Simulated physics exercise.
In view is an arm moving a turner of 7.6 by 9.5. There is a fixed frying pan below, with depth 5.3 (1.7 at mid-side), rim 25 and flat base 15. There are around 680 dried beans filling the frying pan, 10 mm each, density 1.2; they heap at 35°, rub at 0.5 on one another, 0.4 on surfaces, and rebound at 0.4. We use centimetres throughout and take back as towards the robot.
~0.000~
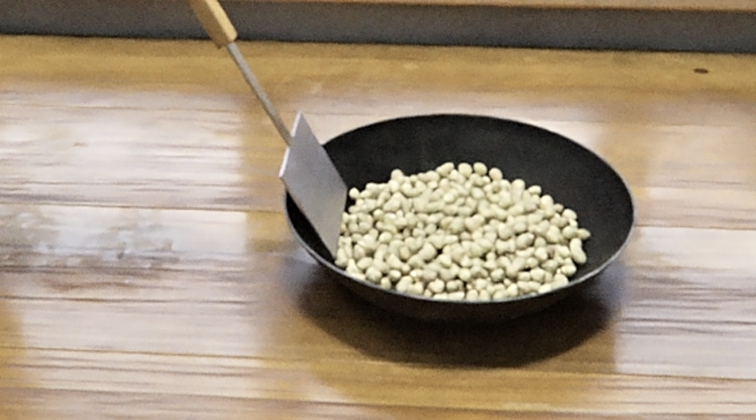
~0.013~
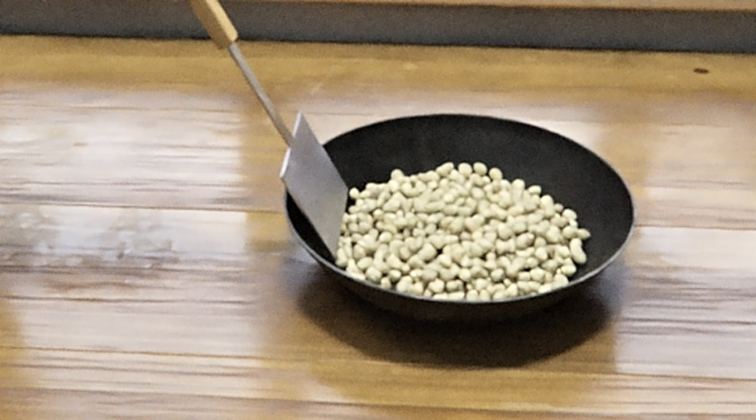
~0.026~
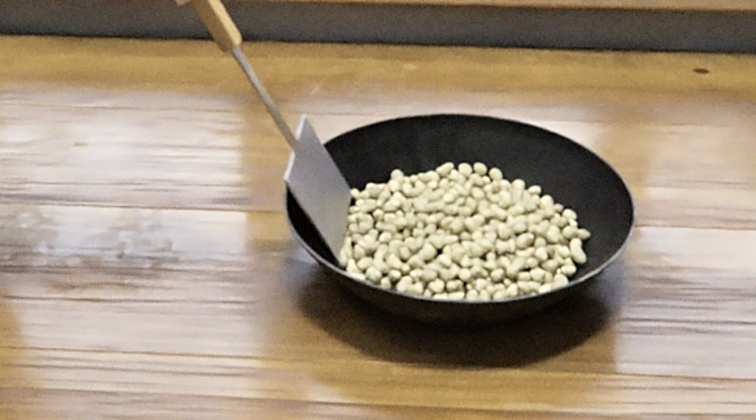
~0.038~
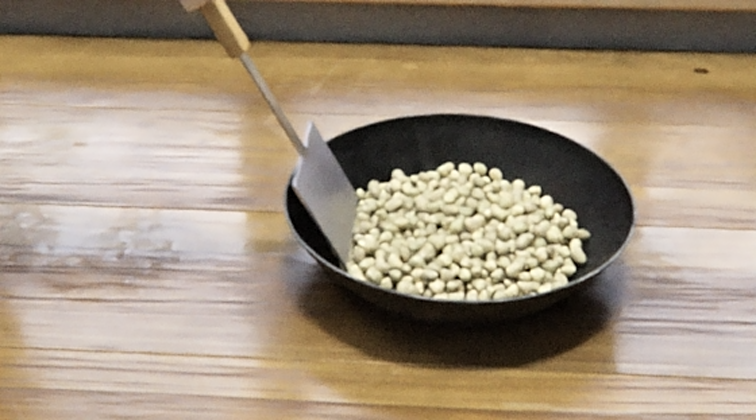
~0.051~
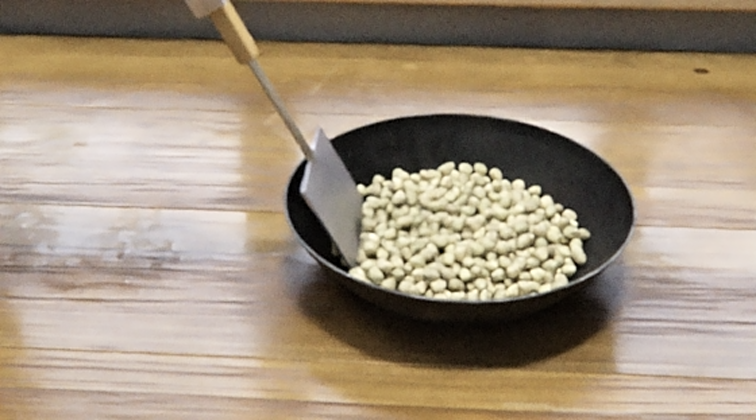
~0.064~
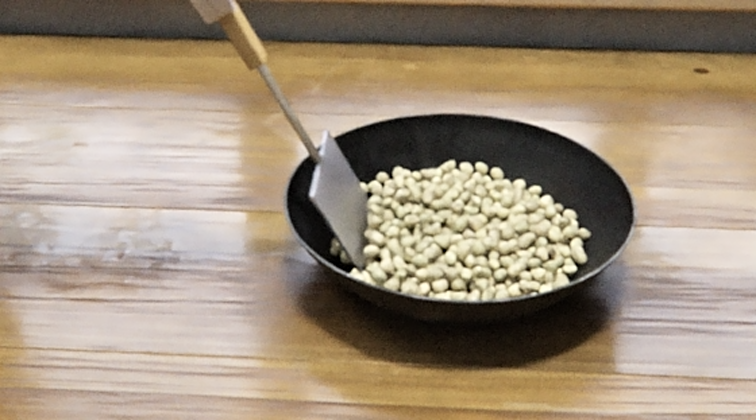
A wooden-handled metal turner slides slightly right, nudging pale dried beans in a black frying pan.
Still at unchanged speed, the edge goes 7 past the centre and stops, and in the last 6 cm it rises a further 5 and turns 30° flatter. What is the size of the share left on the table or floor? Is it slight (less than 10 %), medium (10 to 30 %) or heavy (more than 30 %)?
Slight.
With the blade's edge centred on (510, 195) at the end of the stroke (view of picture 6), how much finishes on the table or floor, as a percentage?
Approximately 0 per cent, I reckon.
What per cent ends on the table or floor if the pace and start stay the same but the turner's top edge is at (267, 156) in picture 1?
0 percent or thereabouts.
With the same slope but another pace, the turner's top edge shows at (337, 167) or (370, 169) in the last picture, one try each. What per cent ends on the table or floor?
I'd estimate close to 15 and 25 in a hundred.
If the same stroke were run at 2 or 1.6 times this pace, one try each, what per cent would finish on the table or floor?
Some 20 per cent, then some 15 per cent, on the table or floor.
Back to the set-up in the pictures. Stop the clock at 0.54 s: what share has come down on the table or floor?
About 0 per cent.
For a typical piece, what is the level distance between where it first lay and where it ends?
Some 4 cm.
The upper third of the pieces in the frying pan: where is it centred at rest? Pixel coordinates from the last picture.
Somewhere around (576, 219) in the last picture.
After 0.17 s, sloping 63°, highest piece 8 above the table; 676 in the frying pan.
After 0.29 s, sloping 50°, highest piece 7 above the table; 676 in the frying pan.
After 0.54 s, sloping 33°, highest piece 7 above the table; 659 in the frying pan, 16 on the table or floor, 1 on the blade or in flight.
After 1.59 s, sloping 33°, highest piece 7 above the table; 655 in the frying pan, 21 on the table or floor.
In the end, 655 in the frying pan, 21 on the table or floor. That is 3 % on the table or floor.
